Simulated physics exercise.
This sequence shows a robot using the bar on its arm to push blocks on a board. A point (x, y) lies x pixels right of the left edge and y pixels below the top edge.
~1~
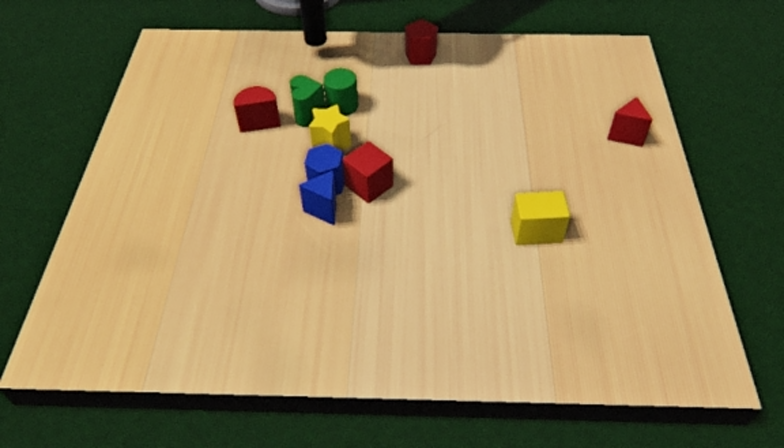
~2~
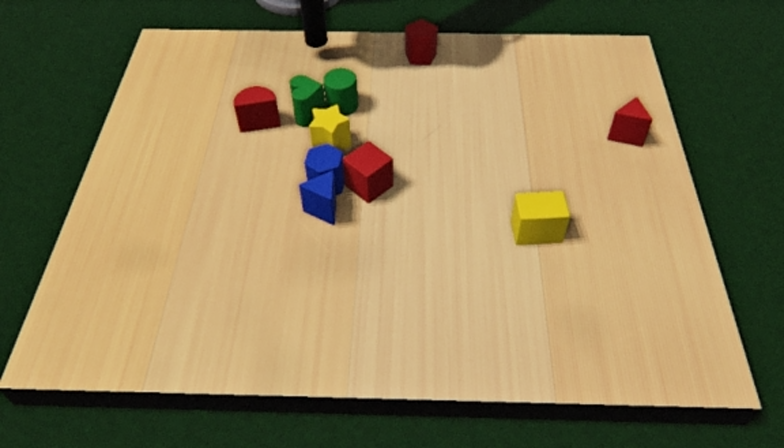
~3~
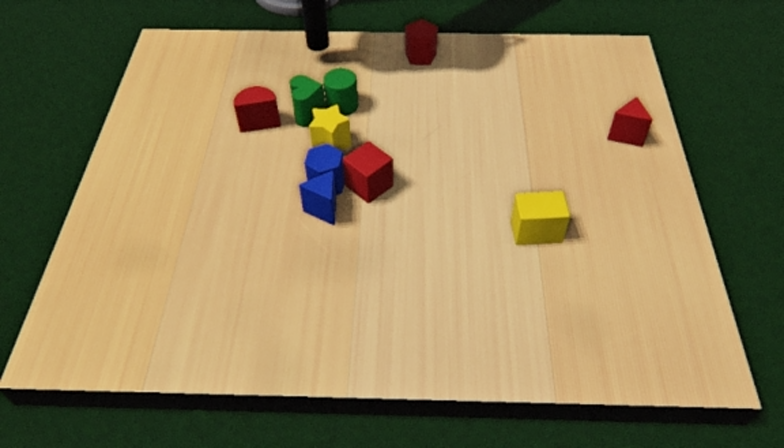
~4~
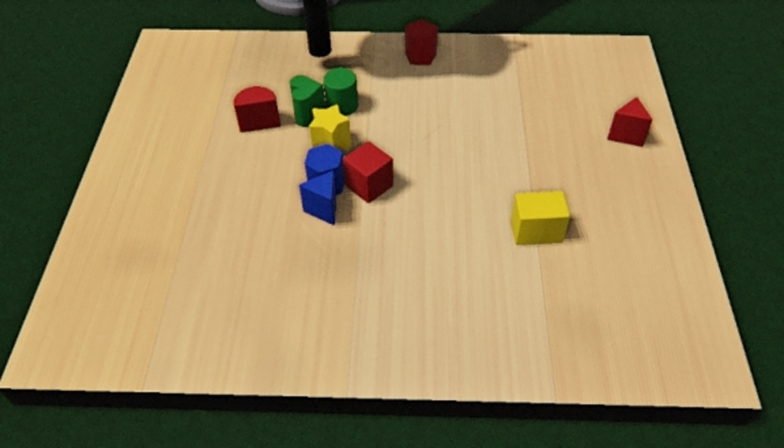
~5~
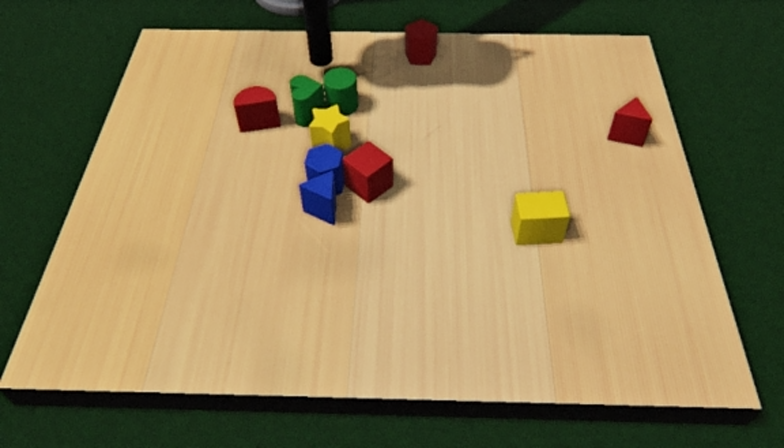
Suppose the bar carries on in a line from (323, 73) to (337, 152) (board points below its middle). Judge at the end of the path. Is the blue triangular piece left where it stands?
My answer is no.
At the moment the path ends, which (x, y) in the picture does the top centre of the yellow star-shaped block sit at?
Somewhere near (333, 144).
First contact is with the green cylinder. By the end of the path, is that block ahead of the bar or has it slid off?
Lost on the way.
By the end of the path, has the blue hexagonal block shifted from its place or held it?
It shifts.
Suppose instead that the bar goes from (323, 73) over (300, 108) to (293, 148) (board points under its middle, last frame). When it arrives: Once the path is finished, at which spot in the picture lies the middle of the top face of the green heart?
About (305, 136).
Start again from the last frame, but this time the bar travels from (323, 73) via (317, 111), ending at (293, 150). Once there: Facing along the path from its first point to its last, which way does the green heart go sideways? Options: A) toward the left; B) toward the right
Choice B: Toward the right.
The first path, step by step. One third of the way, bar at (326, 85); green cylinder at (345, 84).
Two thirds of the way, bar at (331, 111); green heart at (300, 92), turned 40° clockwise; green cylinder at (360, 98).
At the end, bar at (336, 139); green heart at (300, 92), turned 40° clockwise; blue triangular piece at (317, 198), turned 15° clockwise; blue hexagonal block at (322, 174); yellow star-shaped block at (333, 144), turned 15° clockwise; green cylinder at (361, 99).
